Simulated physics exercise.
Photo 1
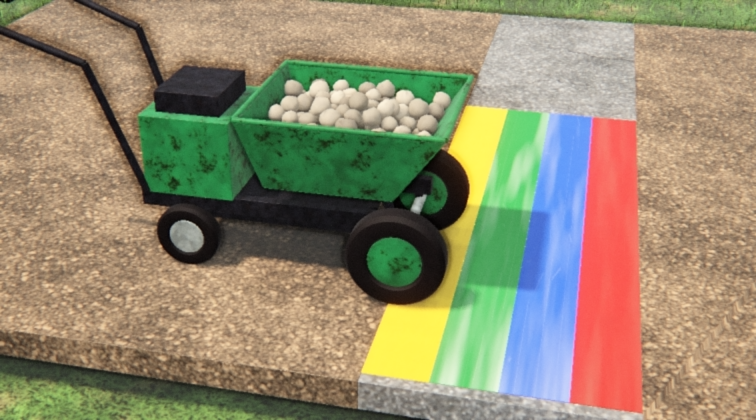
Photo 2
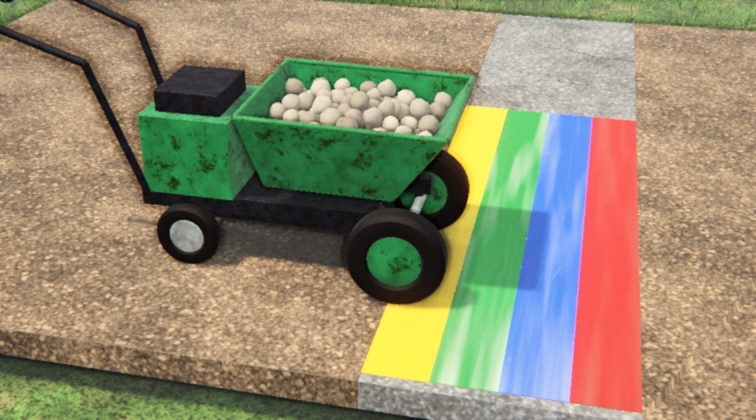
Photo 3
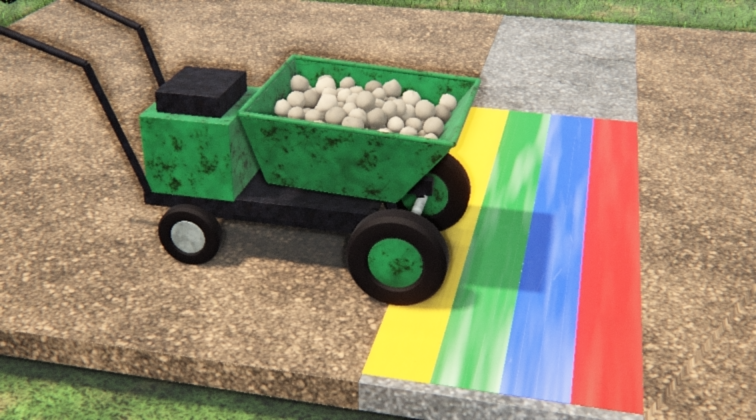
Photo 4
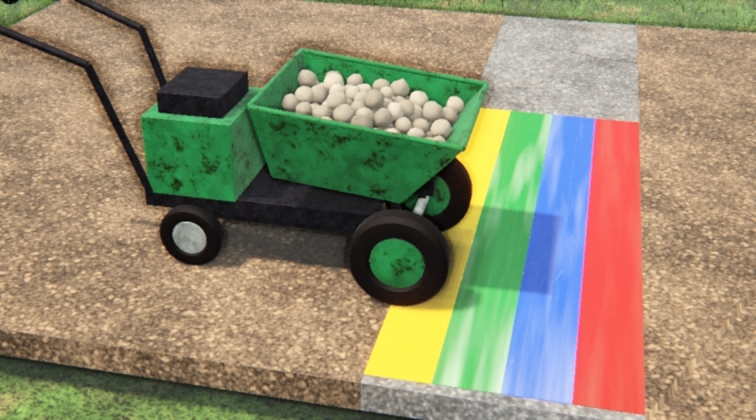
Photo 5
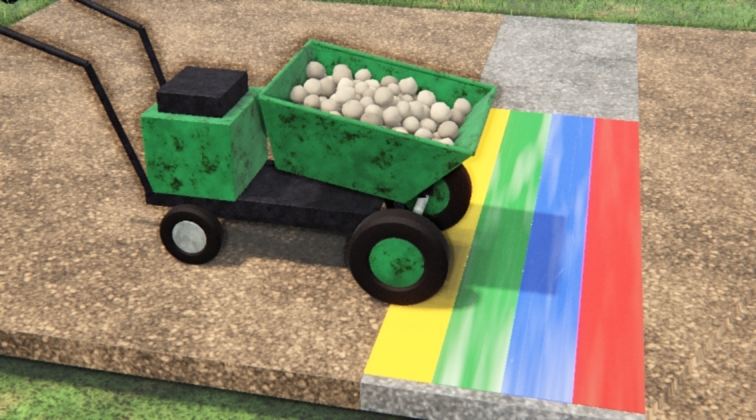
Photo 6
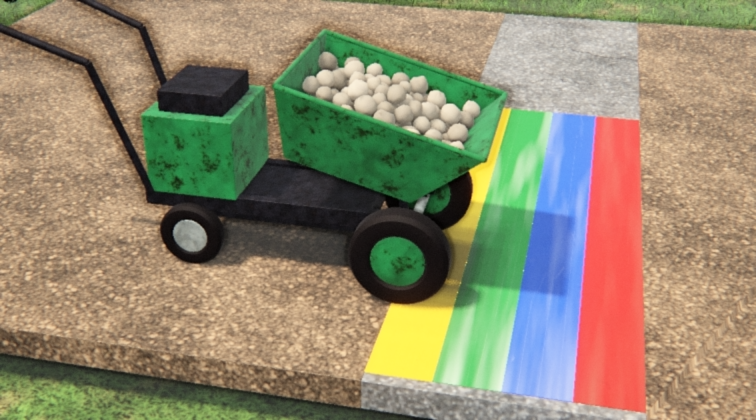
Green skip of a small power barrow, loaded with river pebbles, sitting level, then tilting gradually forward beside a striped pad.
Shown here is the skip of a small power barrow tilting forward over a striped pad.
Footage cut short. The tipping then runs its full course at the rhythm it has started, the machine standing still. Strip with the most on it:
Red strip.
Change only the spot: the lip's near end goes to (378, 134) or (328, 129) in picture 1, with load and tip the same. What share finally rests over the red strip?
You'd get around 20 in a hundred, then 10 in a hundred.
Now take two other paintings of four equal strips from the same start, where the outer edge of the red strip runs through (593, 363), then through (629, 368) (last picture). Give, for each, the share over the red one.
First case 30 per cent, second case 30 per cent.
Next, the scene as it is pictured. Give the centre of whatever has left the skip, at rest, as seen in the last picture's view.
Close to (612, 277), more or less.
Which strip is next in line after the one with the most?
Rank two: That blue strip.
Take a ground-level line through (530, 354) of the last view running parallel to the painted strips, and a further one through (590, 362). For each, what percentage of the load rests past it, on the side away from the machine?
About 70 % and 50 %.
Soon after the last picture, skip tipped steeply; all in the skip.
A little later, skip tipped right over; most in the skip; a small part over the blue strip; a small part over the red strip; a stray few falling.
Later still, skip tipped right over; about a quarter in the skip; about a quarter over the blue strip; about a third over the red strip; about a quarter off the paint.
At rest, skip tipped right over; about a quarter in the skip; none over the yellow strip; none over the green strip; about a quarter over the blue strip; about a third over the red strip; about a quarter off the paint.
